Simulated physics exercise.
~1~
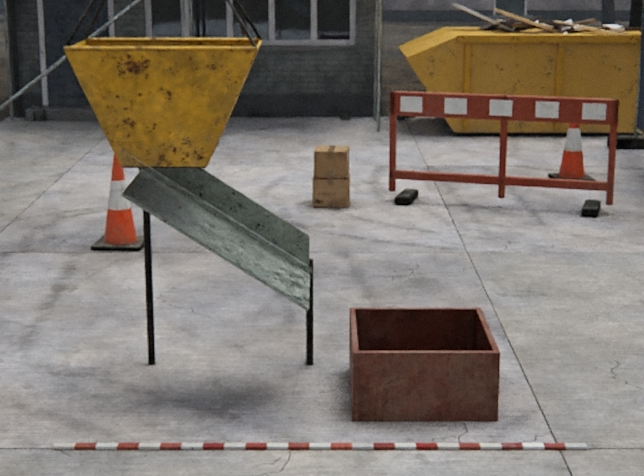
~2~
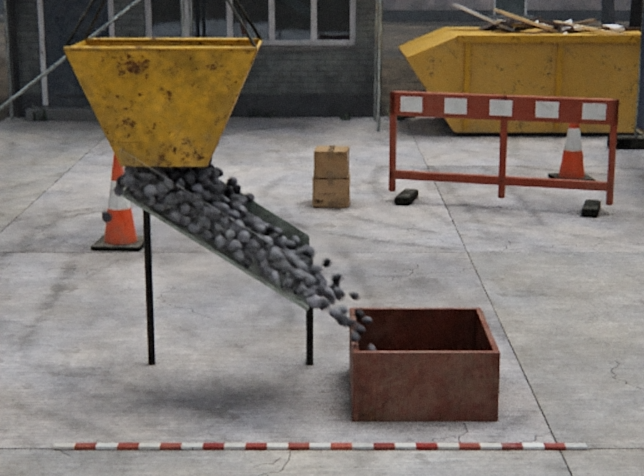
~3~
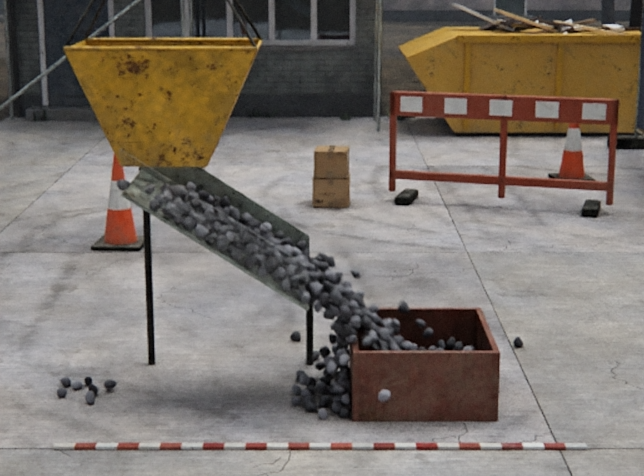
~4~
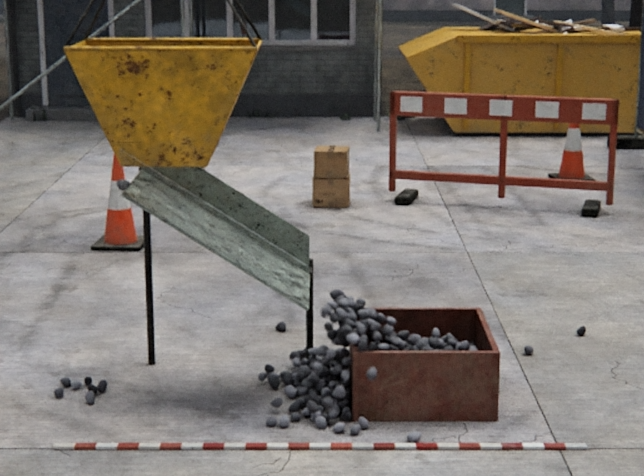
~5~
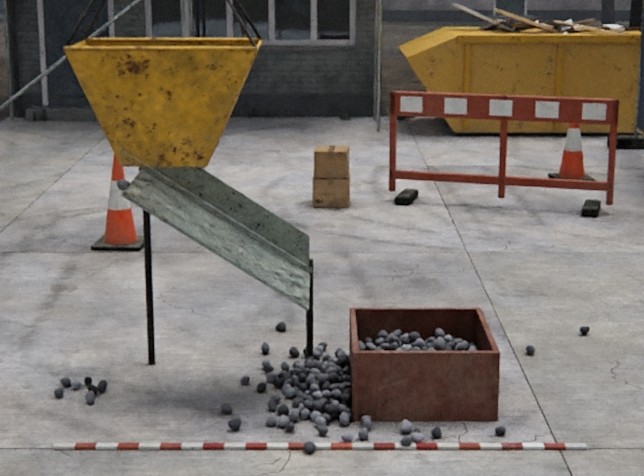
We see grey stones pour from a yellow hopper down a sloping steel chute toward a rust-red open bin, until hopper and chute are empty; most end up inside the bin, while a good number lie heaped on the concrete to its left and a few scatter farther off.
